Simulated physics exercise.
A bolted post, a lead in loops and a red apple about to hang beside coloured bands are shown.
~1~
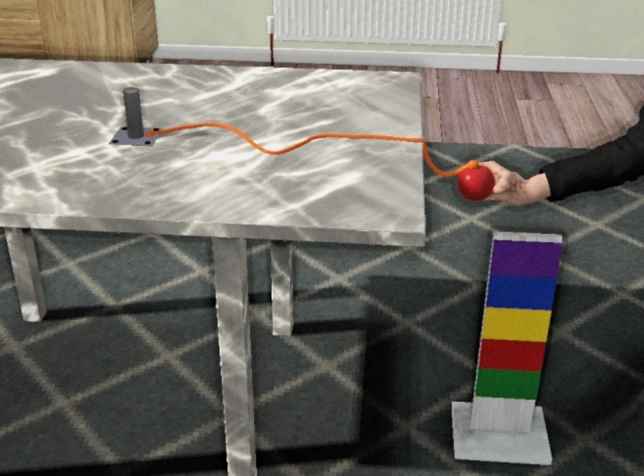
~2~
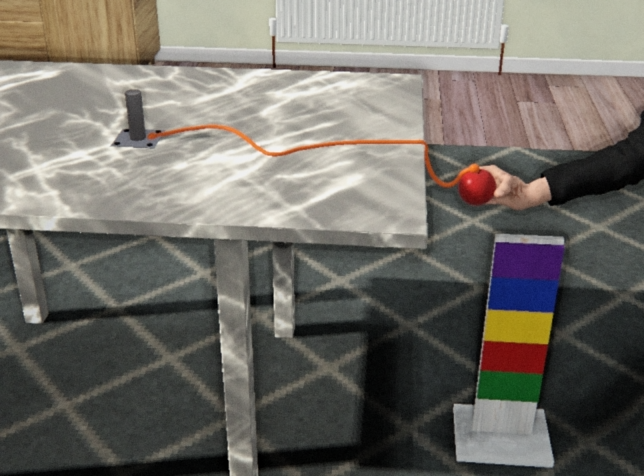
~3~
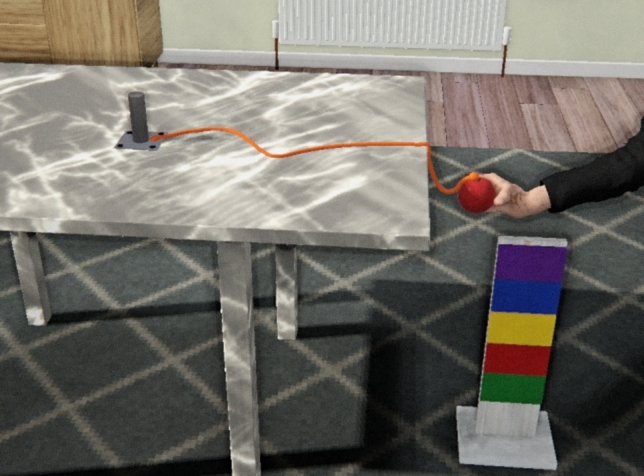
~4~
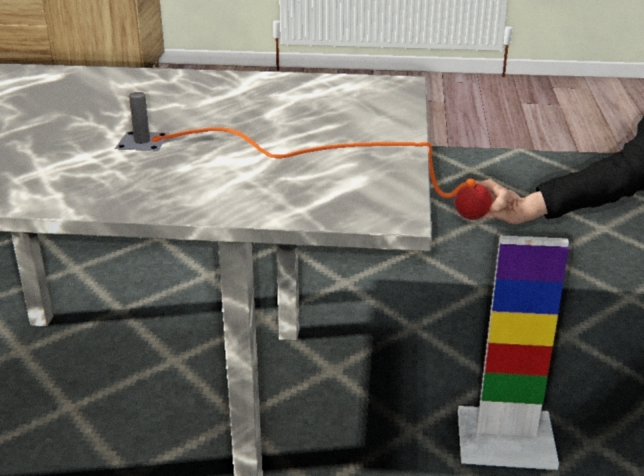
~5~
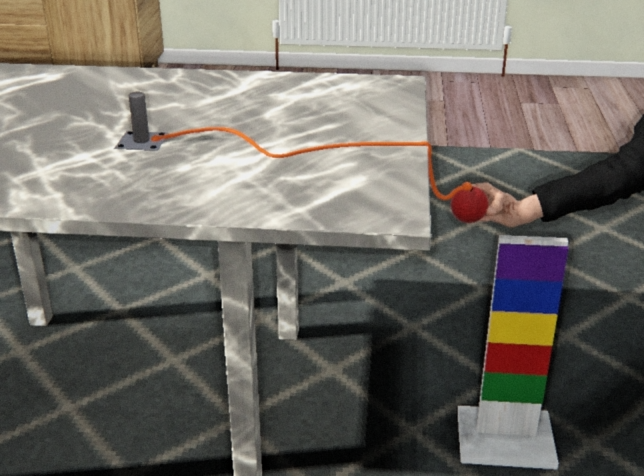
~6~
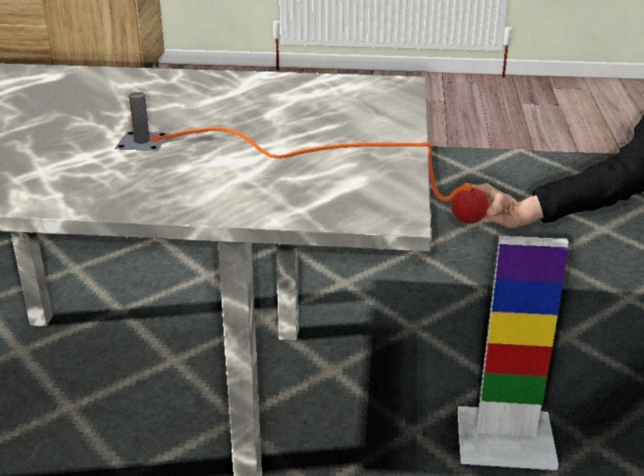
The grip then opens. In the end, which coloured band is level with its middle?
The blue band.
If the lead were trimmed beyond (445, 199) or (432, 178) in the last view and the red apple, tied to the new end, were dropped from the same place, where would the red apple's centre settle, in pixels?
The first cut gives (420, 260) and the second gives (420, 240).
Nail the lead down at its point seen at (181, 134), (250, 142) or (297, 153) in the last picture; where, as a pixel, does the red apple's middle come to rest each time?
Near (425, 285), (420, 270) and (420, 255).
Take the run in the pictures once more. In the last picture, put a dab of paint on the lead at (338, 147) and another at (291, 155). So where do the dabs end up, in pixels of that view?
(383, 152) and (332, 150).
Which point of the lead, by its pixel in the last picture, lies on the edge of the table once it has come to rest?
Location: About (382, 145).
Early on, apple near (448, 279); level with blue.
Midway, apple near (390, 288); level with blue.
Near the end, apple near (419, 290); level with blue.
Finally, apple near (424, 292); level with blue. The blue one.
